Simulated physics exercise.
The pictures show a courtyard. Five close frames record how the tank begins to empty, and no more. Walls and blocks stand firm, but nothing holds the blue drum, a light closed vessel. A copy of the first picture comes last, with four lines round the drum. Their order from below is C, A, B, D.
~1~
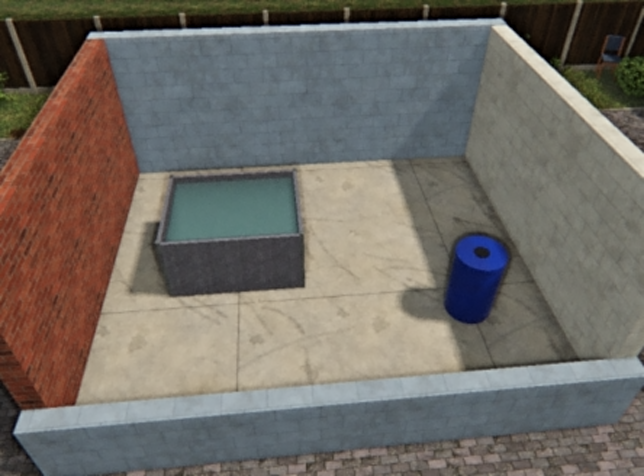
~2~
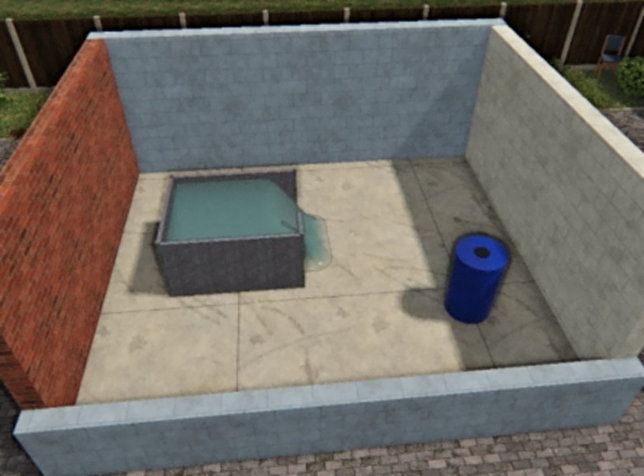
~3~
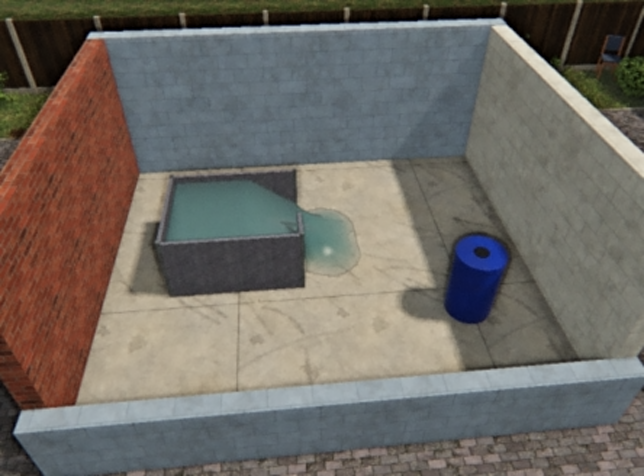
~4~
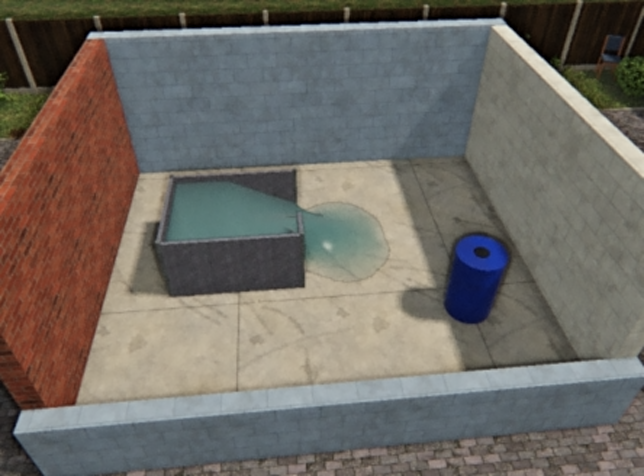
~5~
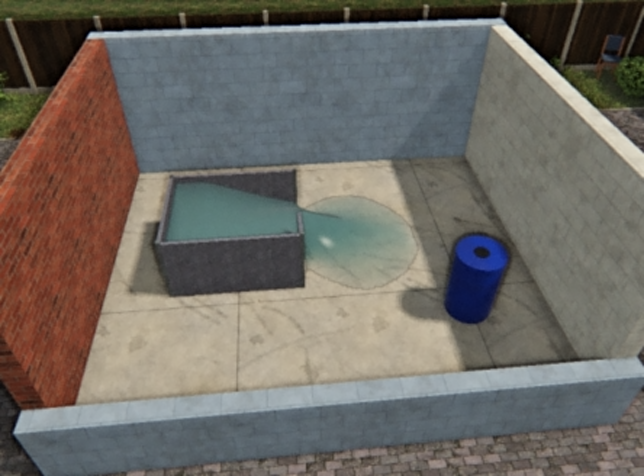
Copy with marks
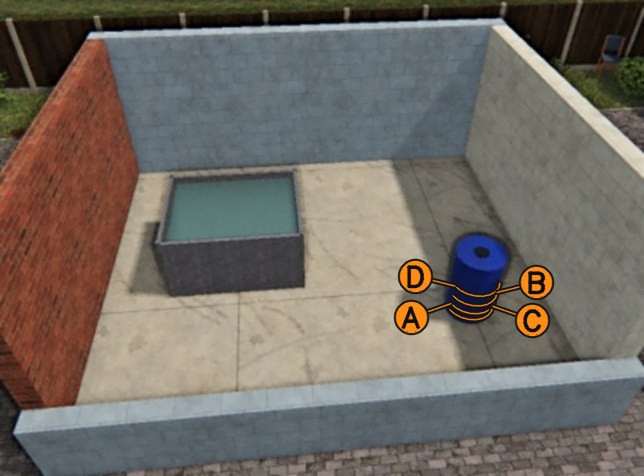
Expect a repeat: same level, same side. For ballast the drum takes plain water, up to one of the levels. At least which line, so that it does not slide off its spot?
It is A.
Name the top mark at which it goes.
C it is.
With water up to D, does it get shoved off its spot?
No, that is safe.
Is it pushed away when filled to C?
Yes, that goes wrong.
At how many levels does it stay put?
Three of them.
In orange, A at (477, 313); B at (480, 305); C at (476, 319); D at (483, 296); from the bottom up C, A, B, D.
With A, it does not move.
With B, it does not move.
With C, it is pushed about 4 times its own width away.
With D, it does not move.
